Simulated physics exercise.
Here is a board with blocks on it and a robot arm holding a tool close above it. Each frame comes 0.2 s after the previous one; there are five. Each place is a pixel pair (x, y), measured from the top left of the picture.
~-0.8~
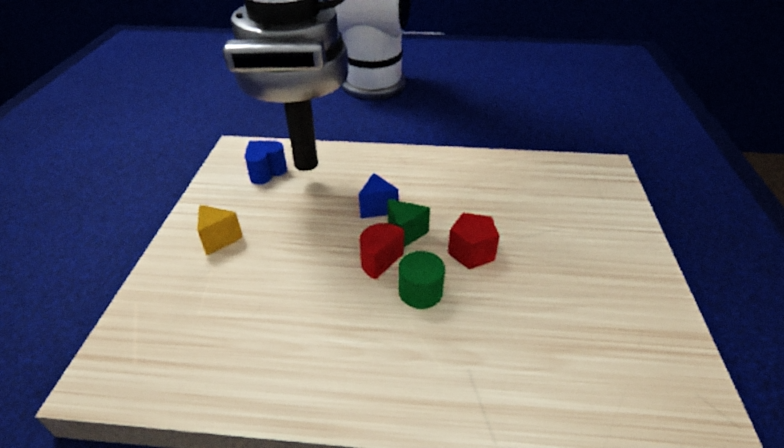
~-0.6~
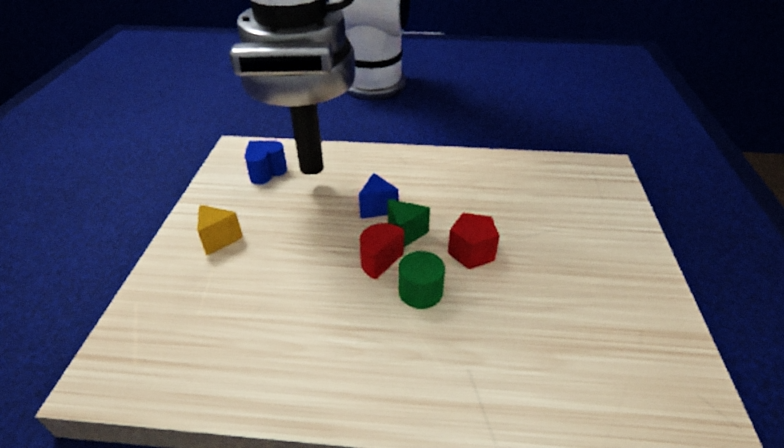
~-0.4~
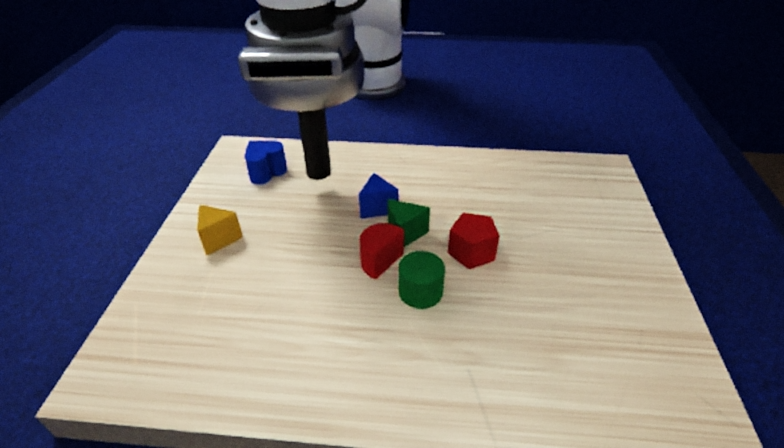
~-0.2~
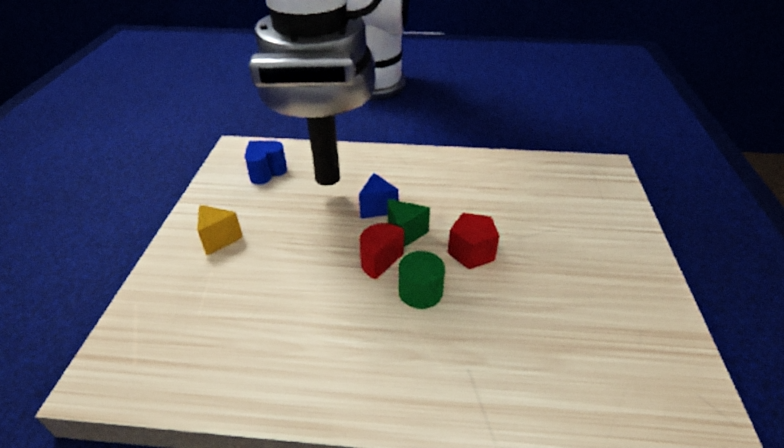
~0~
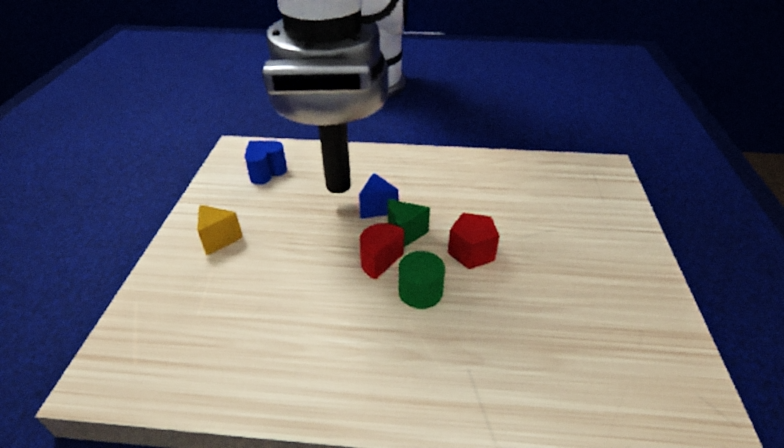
A robot arm holding a dark, rod-shaped tool starts near the blue block at the back left of a wooden board. It moves steadily right and slightly toward the viewer, bringing the tool's tip close to the left side of the blue triangle, while all the colored blocks stay still.
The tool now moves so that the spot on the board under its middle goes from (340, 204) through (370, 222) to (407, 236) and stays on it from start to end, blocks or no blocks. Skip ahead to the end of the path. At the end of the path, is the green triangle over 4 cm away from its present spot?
No.
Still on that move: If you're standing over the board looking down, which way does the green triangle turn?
Clockwise, looking down.
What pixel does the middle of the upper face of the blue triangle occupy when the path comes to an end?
Around (399, 188).
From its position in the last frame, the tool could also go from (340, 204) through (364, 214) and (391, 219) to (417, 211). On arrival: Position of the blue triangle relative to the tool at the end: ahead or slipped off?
My prediction: In front.
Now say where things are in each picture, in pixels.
Tip of the tool (306, 165), middles of tops, blue triangle (377, 185), red half-round block (379, 235), green triangle (406, 210), red five-sided block (475, 227), in the first frame.
Tool (312, 168), nothing pushed, in the second frame.
Tool (319, 173), nothing pushed, in the third frame.
Tool (328, 179), nothing pushed, in the fourth frame.
Tool (339, 186), blue triangle (377, 185), red half-round block (379, 235), green triangle (406, 210), red five-sided block (475, 227), in the fifth frame.
The first path, step by step. Halfway along, tool (370, 203); blue triangle (391, 187), turned 40° anticlockwise; green triangle (409, 211).
At the end, tool (408, 218); blue triangle (399, 188), turned 75° anticlockwise; red half-round block unmoved; green triangle (434, 219), turned 30° clockwise; red five-sided block (481, 229).
